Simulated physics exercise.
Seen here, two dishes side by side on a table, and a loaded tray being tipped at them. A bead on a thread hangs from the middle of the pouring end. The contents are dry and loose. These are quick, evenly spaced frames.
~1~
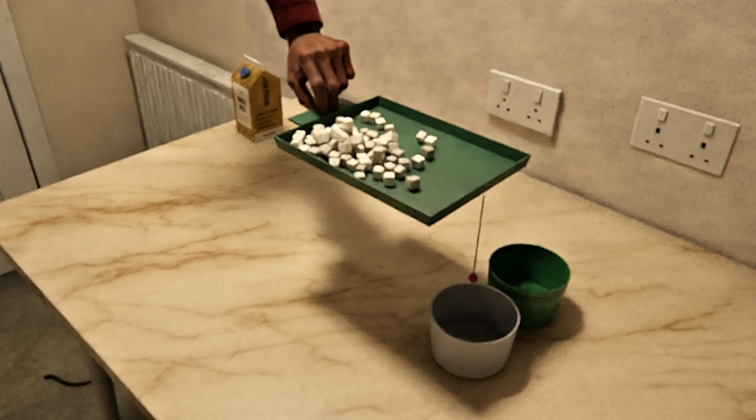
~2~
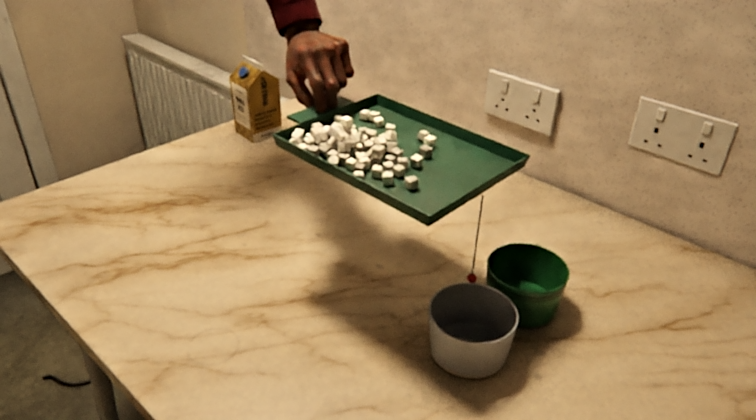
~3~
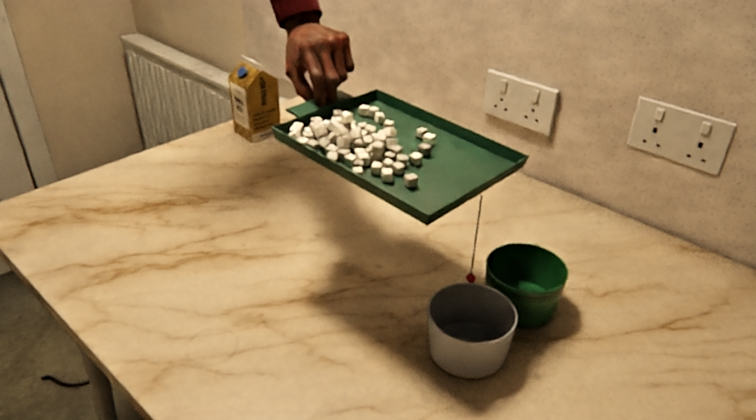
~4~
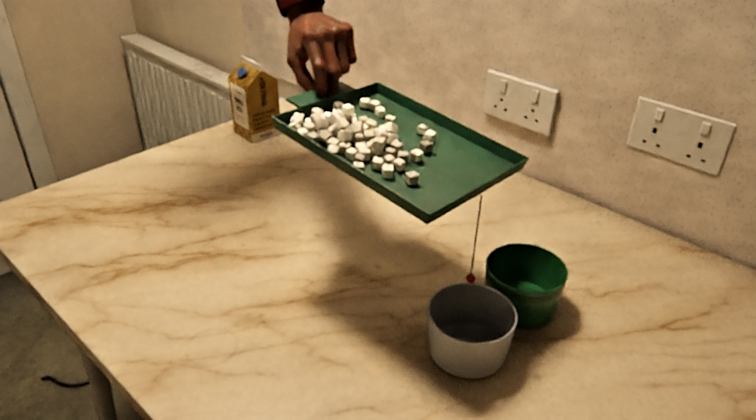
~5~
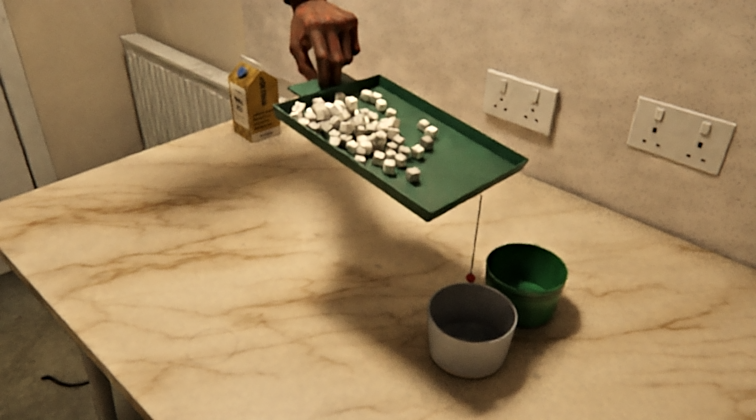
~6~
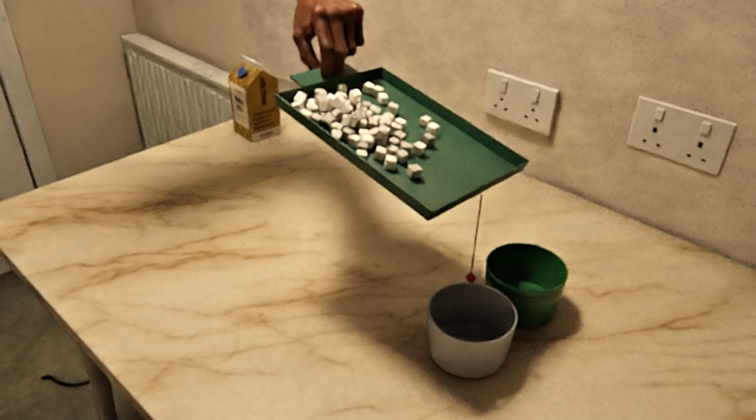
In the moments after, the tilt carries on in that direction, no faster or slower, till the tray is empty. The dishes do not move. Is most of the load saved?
Together they catch the larger part.
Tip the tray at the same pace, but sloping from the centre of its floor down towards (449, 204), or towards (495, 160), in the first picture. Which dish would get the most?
At the first place left, at the second the right one.
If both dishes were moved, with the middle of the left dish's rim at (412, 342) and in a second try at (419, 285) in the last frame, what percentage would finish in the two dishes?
Roughly 20 per cent, and 0 per cent.
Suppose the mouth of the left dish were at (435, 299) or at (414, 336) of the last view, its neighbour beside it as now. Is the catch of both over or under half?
In turn: Below a half; not half.
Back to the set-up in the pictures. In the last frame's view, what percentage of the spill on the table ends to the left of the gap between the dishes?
Some 10 per cent.
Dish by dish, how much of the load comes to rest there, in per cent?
About: Left dish 10, right dish 70 per cent.
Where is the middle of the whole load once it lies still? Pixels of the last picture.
Close to (522, 303).
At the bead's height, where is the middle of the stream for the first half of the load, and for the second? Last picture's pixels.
At about (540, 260), then at (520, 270).
Just after the last frame, tray tipped steeply; roughly two thirds on the tray; about a tenth in the right dish; roughly a quarter in the air.
A moment on, tray tipped right over; roughly half on the tray; just a few in the left dish; roughly a quarter in the right dish; about a tenth outside both; about a tenth in the air.
Further on, tray tipped past a quarter turn; about a tenth in the left dish; roughly two thirds in the right dish; roughly a quarter outside both.
When it is over, tray tipped past a quarter turn; about a tenth in the left dish; roughly two thirds in the right dish; roughly a quarter outside both.
